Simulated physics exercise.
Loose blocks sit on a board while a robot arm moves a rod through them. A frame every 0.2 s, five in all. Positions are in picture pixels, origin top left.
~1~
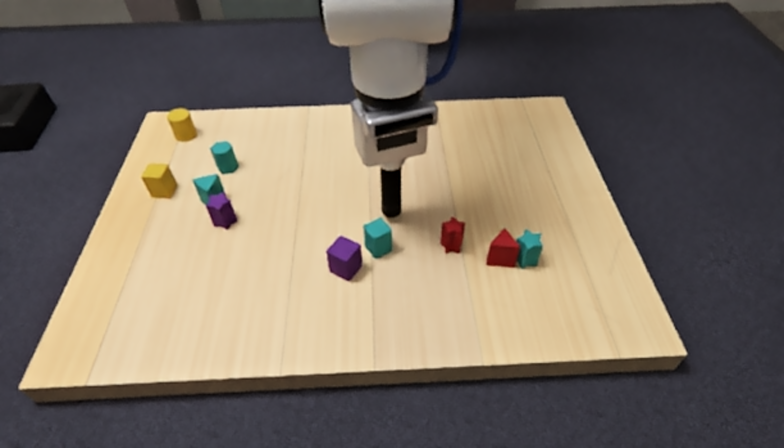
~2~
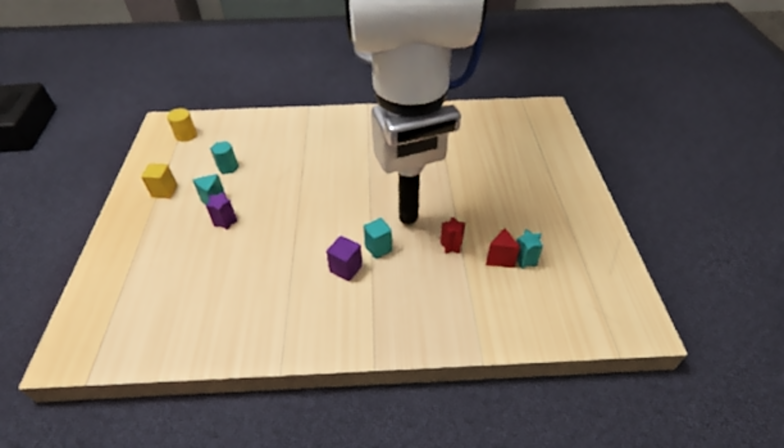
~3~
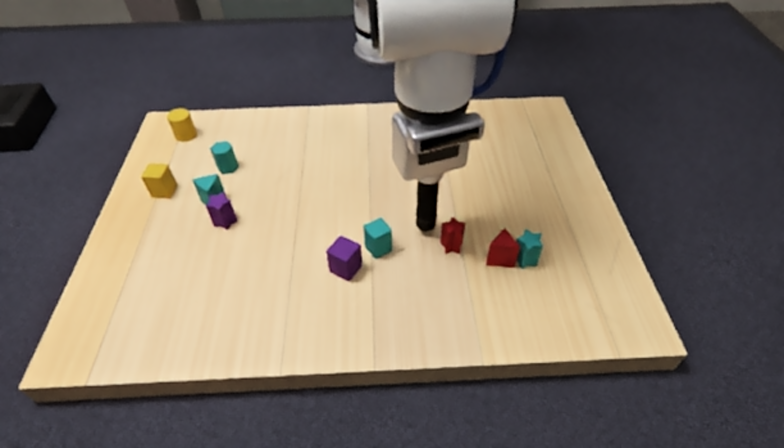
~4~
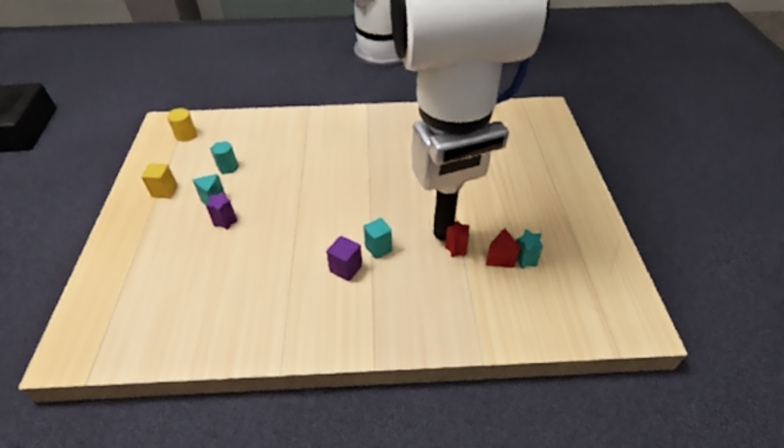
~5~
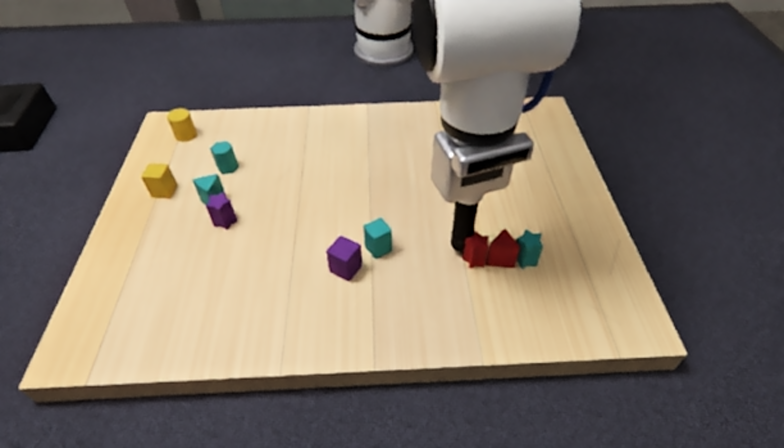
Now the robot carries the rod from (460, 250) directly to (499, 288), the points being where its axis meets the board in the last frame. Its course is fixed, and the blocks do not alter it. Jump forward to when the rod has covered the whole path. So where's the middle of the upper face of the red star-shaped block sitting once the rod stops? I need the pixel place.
The middle of its upper face will lie at (521, 280).
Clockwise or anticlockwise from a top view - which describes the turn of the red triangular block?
It twists anticlockwise.
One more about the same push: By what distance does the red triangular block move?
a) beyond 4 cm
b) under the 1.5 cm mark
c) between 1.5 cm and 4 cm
The answer is c.
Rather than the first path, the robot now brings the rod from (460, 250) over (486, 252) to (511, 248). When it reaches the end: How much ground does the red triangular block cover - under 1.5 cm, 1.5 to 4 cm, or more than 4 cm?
It moves between 1.5 and 4 cm.
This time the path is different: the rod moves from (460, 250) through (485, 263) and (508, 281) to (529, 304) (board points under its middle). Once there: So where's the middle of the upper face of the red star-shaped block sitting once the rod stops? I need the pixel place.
It sits at (525, 298).
The first path, step by step. Halfway along, rod at (480, 263); red star-shaped block at (499, 260); red triangular block at (516, 249), turned 60° anticlockwise; turquoise star-shaped block at (535, 238).
At the end, rod at (500, 283); red star-shaped block at (521, 280); red triangular block at (517, 250), turned 70° anticlockwise; turquoise star-shaped block at (535, 237).
